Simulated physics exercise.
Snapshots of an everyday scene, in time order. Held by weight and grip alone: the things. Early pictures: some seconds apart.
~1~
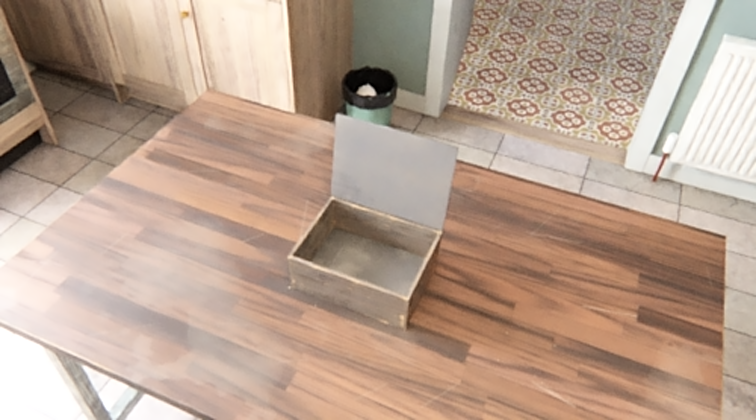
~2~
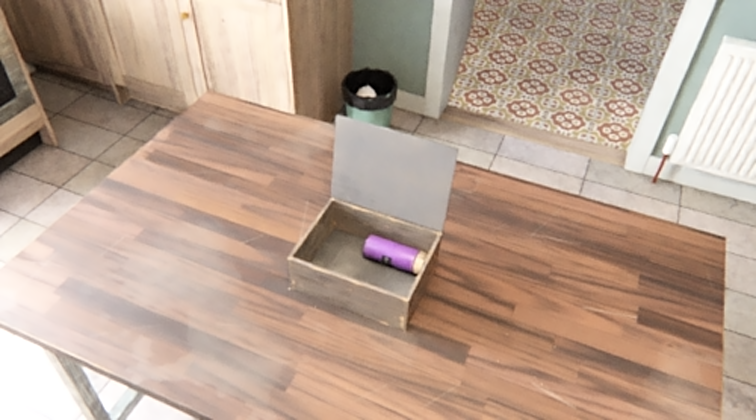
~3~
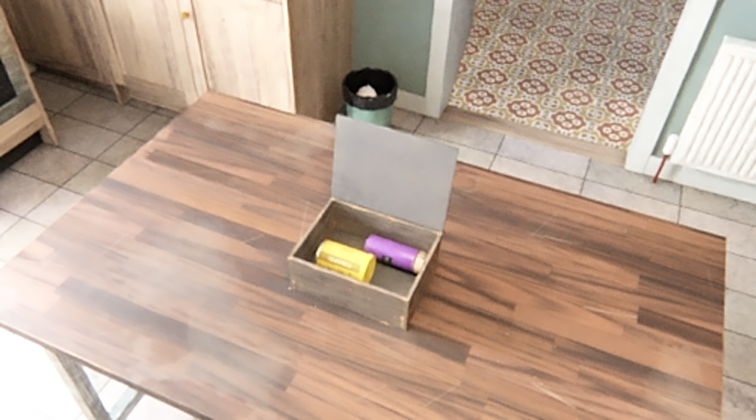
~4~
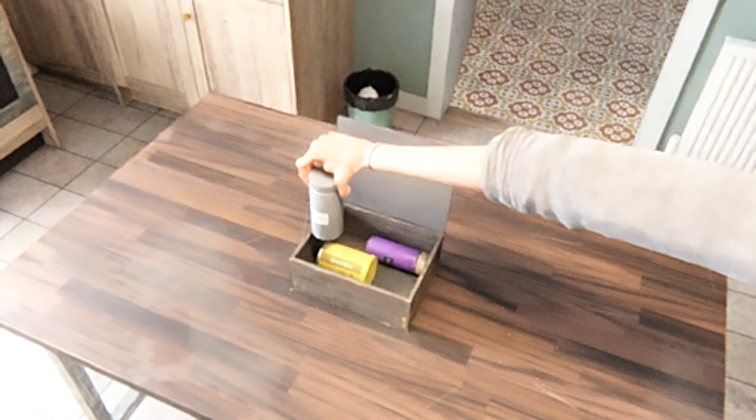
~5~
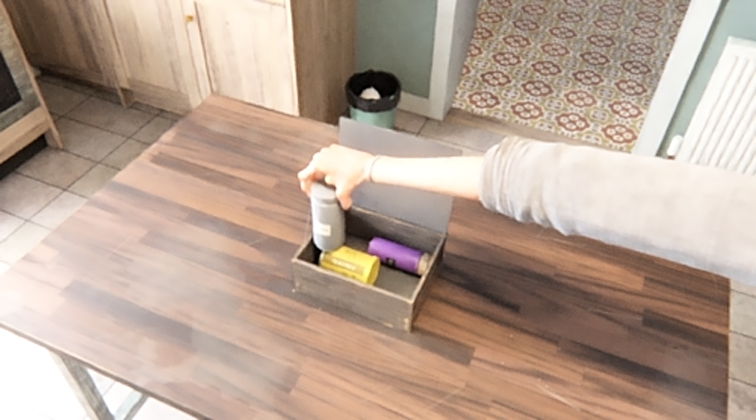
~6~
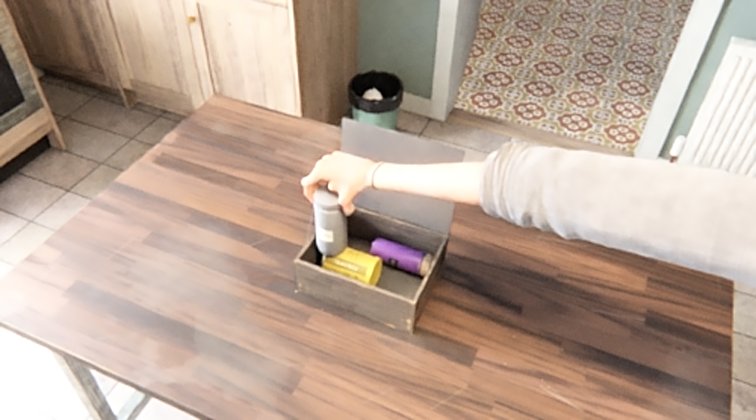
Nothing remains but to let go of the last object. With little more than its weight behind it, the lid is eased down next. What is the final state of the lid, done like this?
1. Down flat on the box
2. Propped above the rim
Propped above the rim (2).
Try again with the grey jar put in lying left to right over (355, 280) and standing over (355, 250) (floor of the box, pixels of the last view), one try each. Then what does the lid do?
The first attempt leaves the lid fully closed, while the second leaves it partly open.
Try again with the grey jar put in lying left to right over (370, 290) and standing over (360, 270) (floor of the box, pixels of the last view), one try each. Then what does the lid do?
First time it drops into place, and next time it won't go down.
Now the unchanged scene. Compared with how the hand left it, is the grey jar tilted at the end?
At the finish it goes crooked.
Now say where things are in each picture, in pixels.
The last thing is not in view yet, in the first picture.
The last thing is not in view yet; purple shaker (396, 255), in the second picture.
The last thing is not in view yet; purple shaker (396, 254), in the third picture.
Still above its spot; grey jar (327, 204); purple shaker (398, 256), in the fourth picture.
Still above its spot; grey jar (329, 215); purple shaker (400, 257), in the fifth picture.
In place under the hand; grey jar (331, 221); purple shaker (402, 257), in the sixth picture.
Then, 1.40 s past the last view, lid 86° above the rim; grey jar rocked 57° from its first pose near (336, 215); yellow tin displaced a little.
Then, 1.90 s past the last view, lid 58° above the rim; grey jar upside down near (336, 238); yellow tin displaced a little.
Finally, lid 19° above the rim; down or leaning hard in the box, grey jar; the other 2 still in place. Final places as the last picture's camera would see them, grey jar near (336, 238).
